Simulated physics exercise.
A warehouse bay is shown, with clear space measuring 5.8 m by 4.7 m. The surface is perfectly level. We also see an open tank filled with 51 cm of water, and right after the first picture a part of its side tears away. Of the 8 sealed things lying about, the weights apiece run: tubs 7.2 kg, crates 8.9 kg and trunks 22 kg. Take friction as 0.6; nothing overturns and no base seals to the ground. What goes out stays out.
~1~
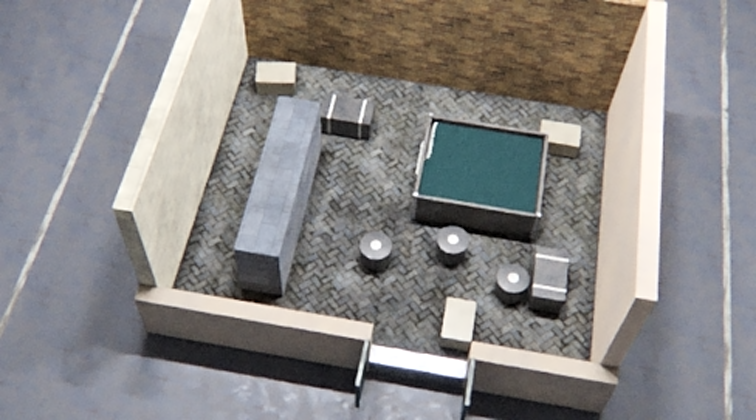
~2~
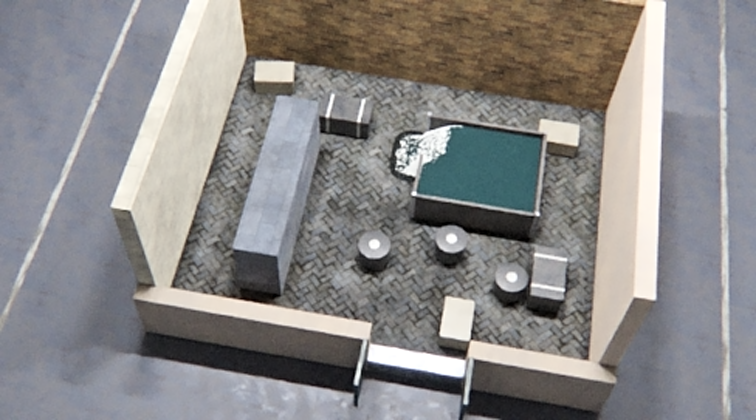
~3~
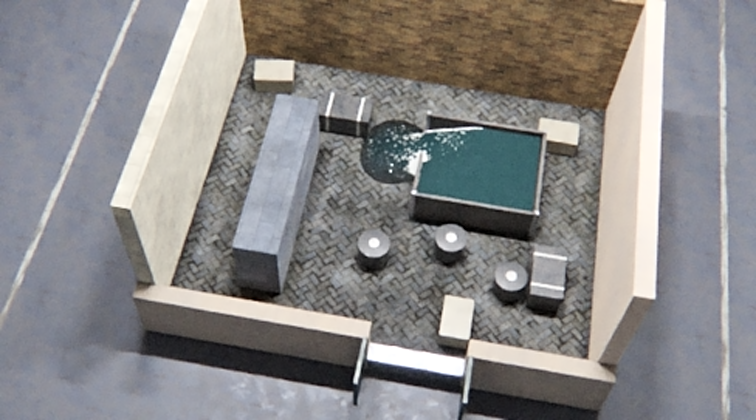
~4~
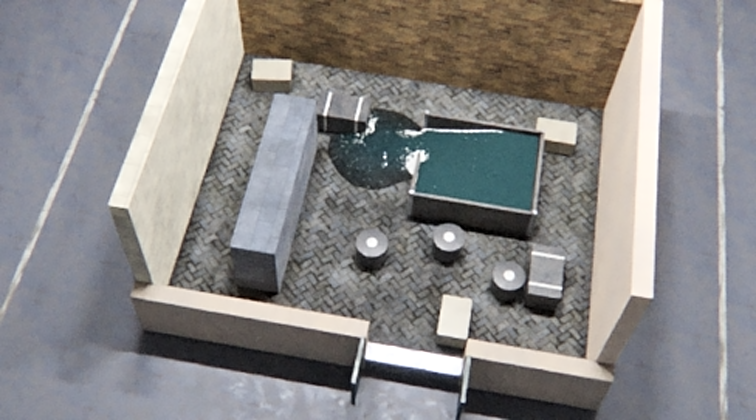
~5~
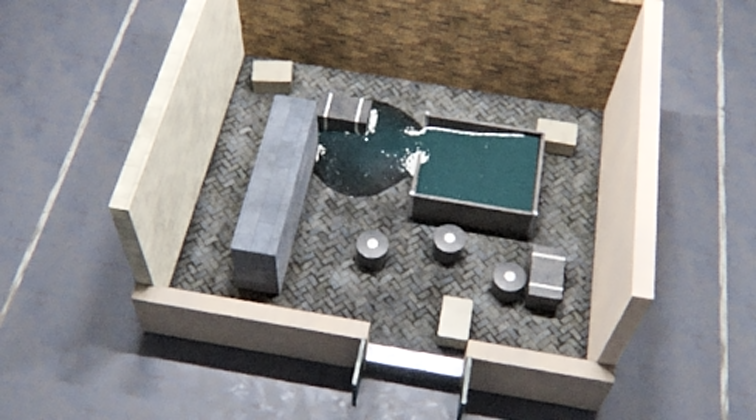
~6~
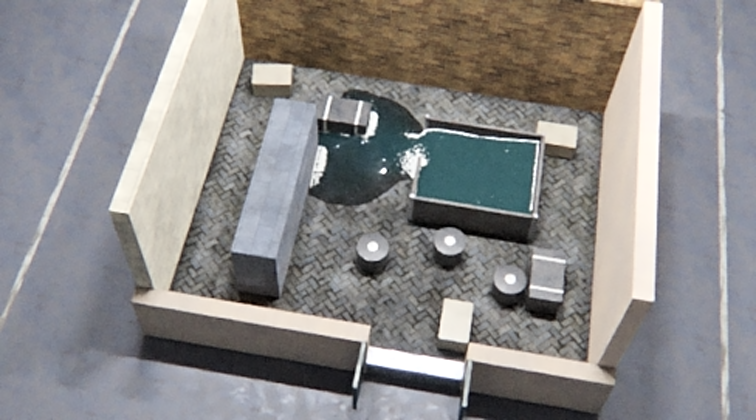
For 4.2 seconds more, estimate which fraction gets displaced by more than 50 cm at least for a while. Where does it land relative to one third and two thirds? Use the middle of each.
Fewer than a third get shoved past half a metre.
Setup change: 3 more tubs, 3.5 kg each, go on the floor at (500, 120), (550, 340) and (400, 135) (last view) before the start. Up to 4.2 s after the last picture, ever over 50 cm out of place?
In order: Smaller, smaller and greater.
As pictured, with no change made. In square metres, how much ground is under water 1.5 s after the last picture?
Roughly 11.0 m2.
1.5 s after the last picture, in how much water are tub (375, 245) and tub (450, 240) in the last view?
1 and 0 cm.
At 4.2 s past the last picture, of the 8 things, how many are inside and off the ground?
At that time the total is 2.
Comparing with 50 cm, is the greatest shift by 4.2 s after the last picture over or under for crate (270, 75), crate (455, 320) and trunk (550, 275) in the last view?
In sequence: Falls below it / falls below it / falls below it.
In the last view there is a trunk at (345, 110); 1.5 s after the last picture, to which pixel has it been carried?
Position: About (262, 80).
Then, 0.4 s after the last picture 0 of 8 are over 50 cm from their spots; 0 afloat.
Then, 1.5 s after the last picture 1 of 8 are over 50 cm from their spots; 2 afloat.
Then, 2.8 s after the last picture 1 of 8 are over 50 cm from their spots; 2 afloat.
Then, 4.2 s after the last picture 1 of 8 are over 50 cm from their spots, and 1 have been at some point; 2 afloat.
